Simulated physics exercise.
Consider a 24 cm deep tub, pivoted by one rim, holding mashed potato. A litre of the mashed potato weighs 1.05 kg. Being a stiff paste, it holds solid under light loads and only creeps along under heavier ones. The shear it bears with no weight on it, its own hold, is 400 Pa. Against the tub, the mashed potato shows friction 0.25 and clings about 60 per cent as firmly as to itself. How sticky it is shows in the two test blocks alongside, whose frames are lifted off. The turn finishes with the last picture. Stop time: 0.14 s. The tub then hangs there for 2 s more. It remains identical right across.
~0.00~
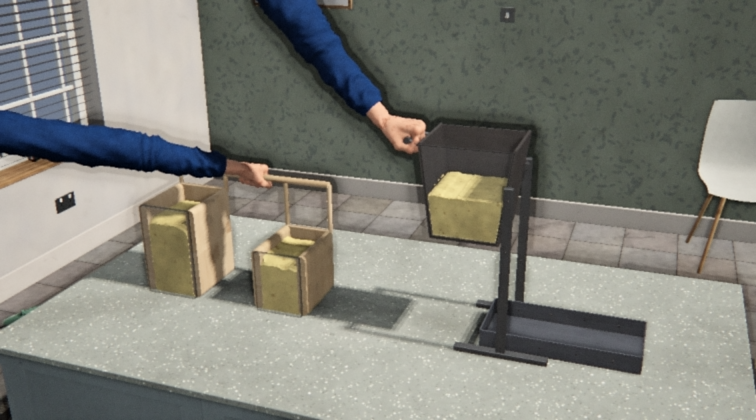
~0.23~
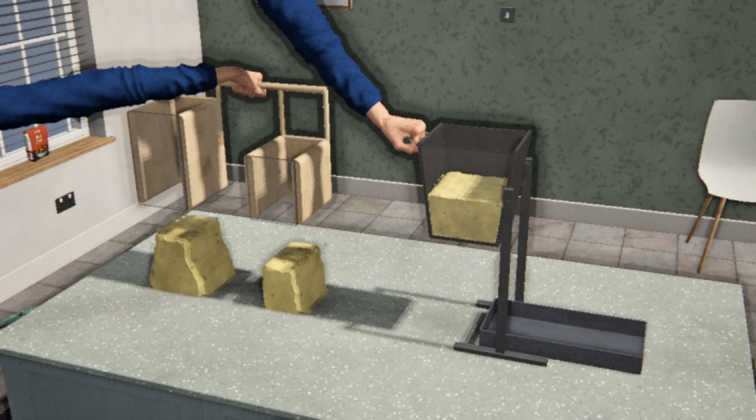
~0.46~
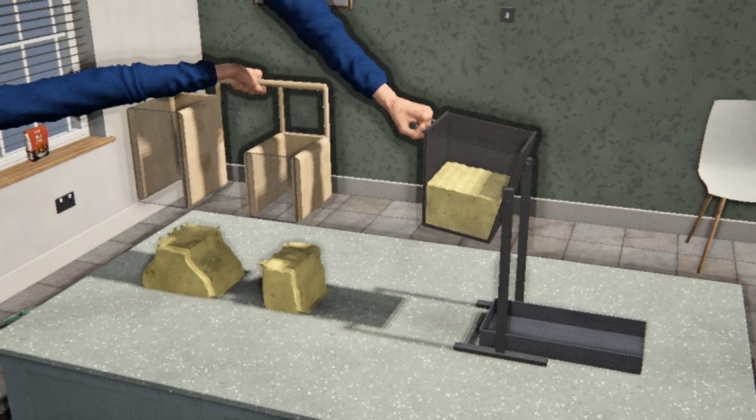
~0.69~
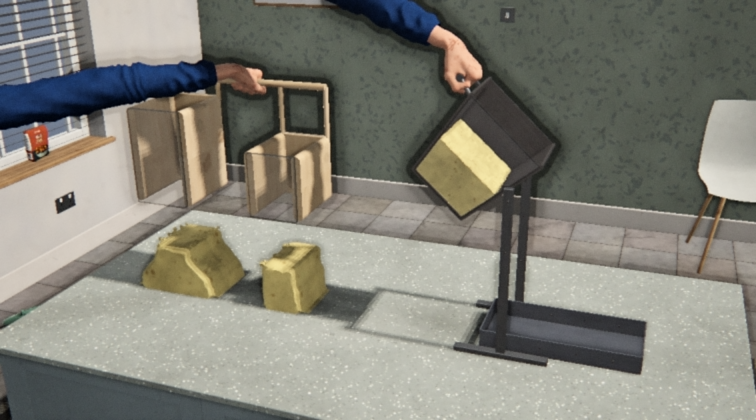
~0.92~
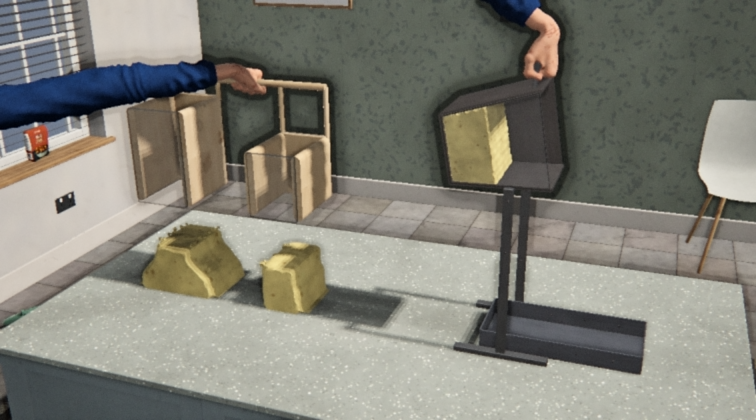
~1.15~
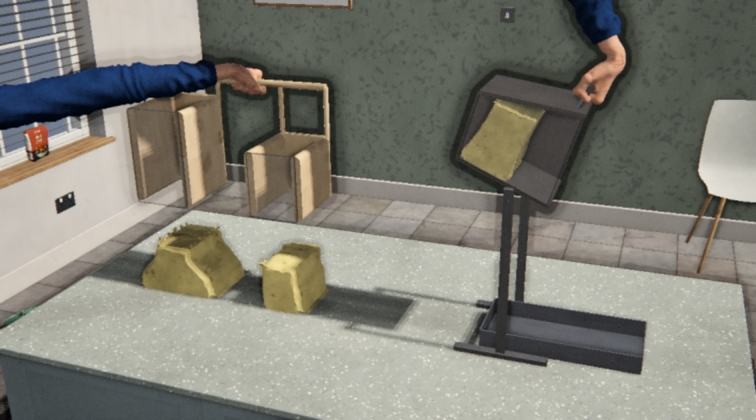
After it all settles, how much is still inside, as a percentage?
Roughly 0 % is still inside.
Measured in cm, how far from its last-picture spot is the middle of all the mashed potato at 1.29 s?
Some 7 cm.
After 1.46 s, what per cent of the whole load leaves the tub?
About 45 per cent.
After 1.29 s, the tub is at 106 degrees and holds 100 %.
After 1.46 s, the tub is at 106 degrees and holds 47 %.
After 1.63 s, the tub is at 106 degrees and holds 0 %.
After 1.80 s, the tub is at 106 degrees and holds 0 %.
After 3.15 s, at the end, the tub is at 106 degrees and holds 0 %.
